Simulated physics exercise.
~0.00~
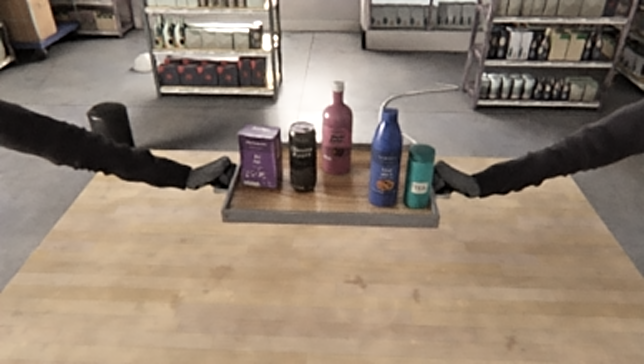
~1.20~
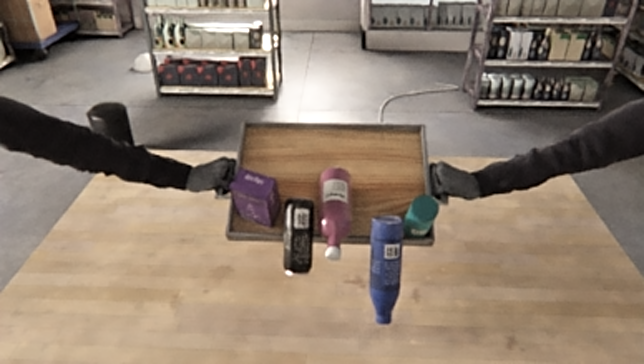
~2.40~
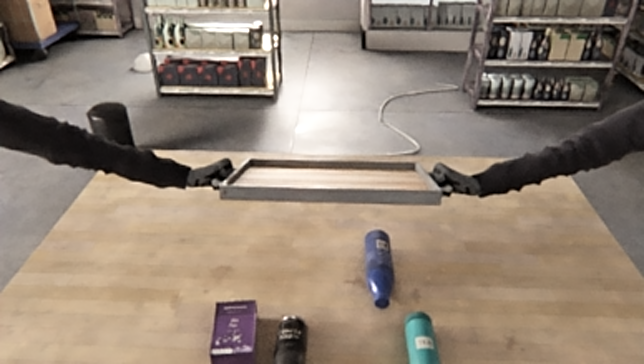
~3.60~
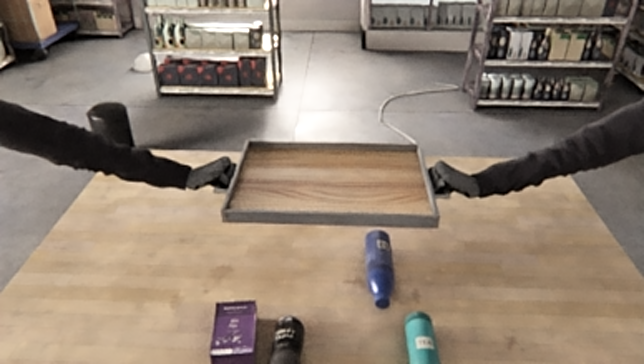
Two black-gloved hands hold a wooden tray with a grey rim above a light wood table, seen from a fixed viewpoint facing shelves of goods across a grey floor. On it, from left to right, stand a purple carton, a black can, a tall pink bottle, a blue bottle and a turquoise jar. The tray tips steeply toward the viewer, and all five things topple or slide off its near edge. It then tilts the other way, already empty, and swings back. At the end the blue bottle, carton, can and jar lie on the table, the pink bottle out of sight.
